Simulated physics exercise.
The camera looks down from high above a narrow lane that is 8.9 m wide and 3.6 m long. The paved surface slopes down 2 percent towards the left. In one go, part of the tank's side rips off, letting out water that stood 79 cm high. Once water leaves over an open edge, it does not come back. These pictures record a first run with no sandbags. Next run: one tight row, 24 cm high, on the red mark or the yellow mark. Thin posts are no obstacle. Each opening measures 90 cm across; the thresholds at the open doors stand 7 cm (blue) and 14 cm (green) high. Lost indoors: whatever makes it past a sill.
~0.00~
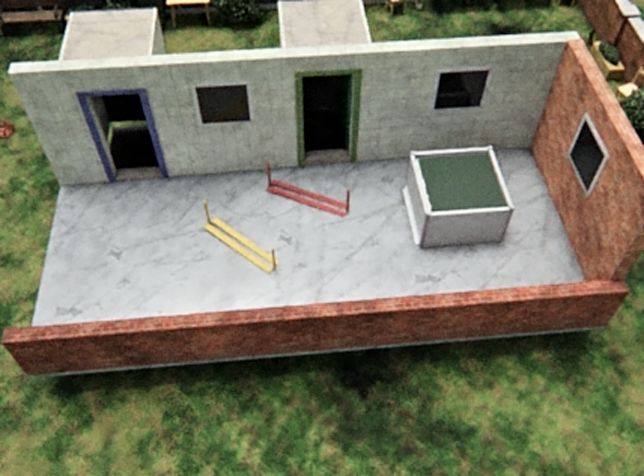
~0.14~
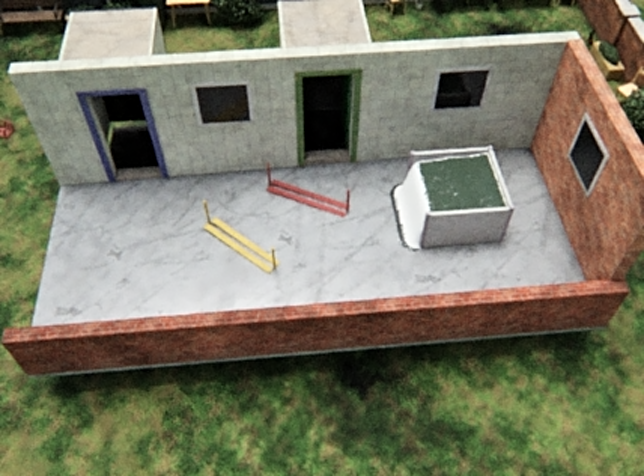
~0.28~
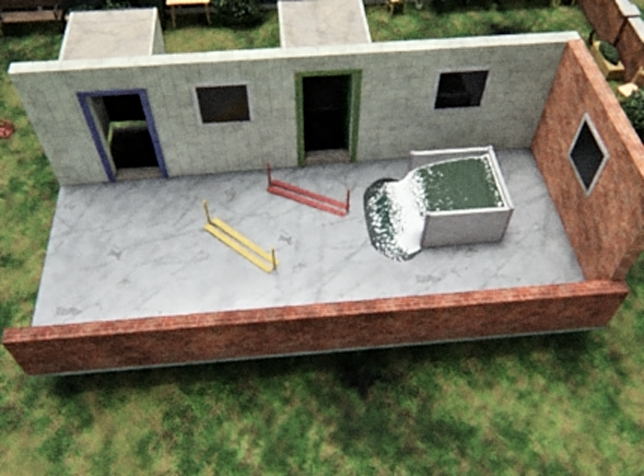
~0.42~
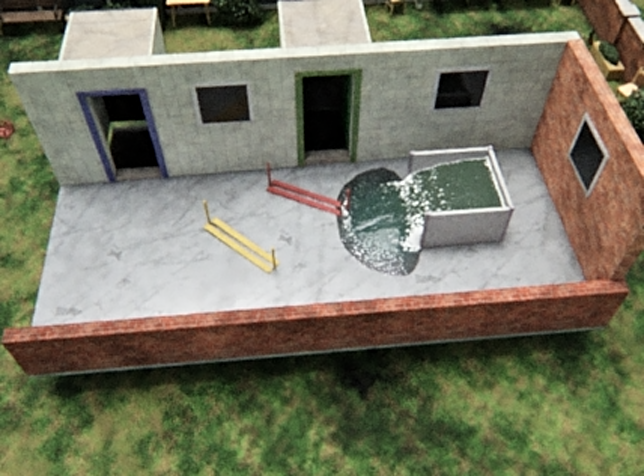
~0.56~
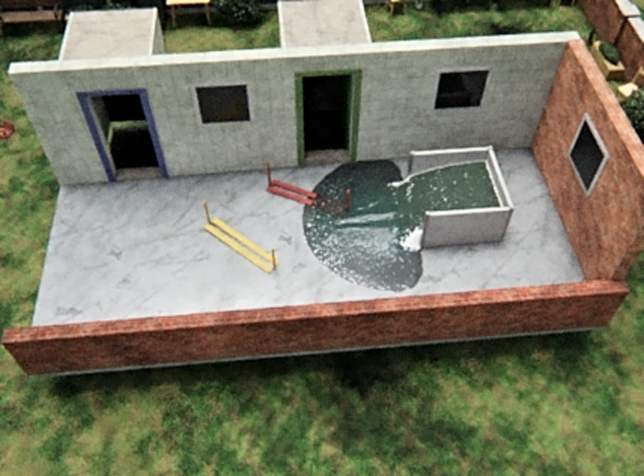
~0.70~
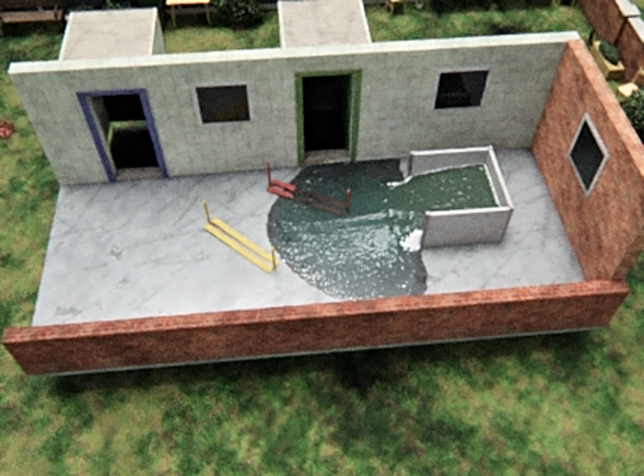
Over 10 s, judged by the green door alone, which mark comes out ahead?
The yellow one comes out ahead.
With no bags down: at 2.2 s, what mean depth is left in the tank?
Average: 13 cm.
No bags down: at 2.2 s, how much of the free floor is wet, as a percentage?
70 %.
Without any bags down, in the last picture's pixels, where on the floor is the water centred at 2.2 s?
(275, 232).
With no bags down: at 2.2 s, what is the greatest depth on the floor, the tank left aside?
13 cm.
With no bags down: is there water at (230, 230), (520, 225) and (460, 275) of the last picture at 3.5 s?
Taking them in order, they'd be swamped, spared and spared.
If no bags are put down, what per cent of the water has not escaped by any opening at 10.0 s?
16 %.
After 1.4 s water covers 50 % of the floor and is deepest (22 cm) near (402, 216) in the run without bags; in at the green door, 0 L with no bags, 1 L with the row on red, 0 L on yellow.
After 2.2 s water covers 70 % of the floor and is deepest (13 cm) near (307, 166) in the run without bags; in at the green door, 1 L with no bags, 17 L with the row on red, 2 L on yellow.
After 3.5 s water covers 70 % of the floor and is deepest (6 cm) near (168, 341) in the run without bags; in at the green door, 1 L with no bags, 23 L with the row on red, 2 L on yellow.
After 6.0 s water covers 60 % of the floor and is deepest (4 cm) near (44, 288) in the run without bags; in at the green door, 1 L with no bags, 23 L with the row on red, 2 L on yellow.
After 10.0 s water covers 15 % of the floor and is deepest (2 cm) near (47, 270) in the run without bags; in at the green door, 1 L with no bags, 23 L with the row on red, 2 L on yellow.
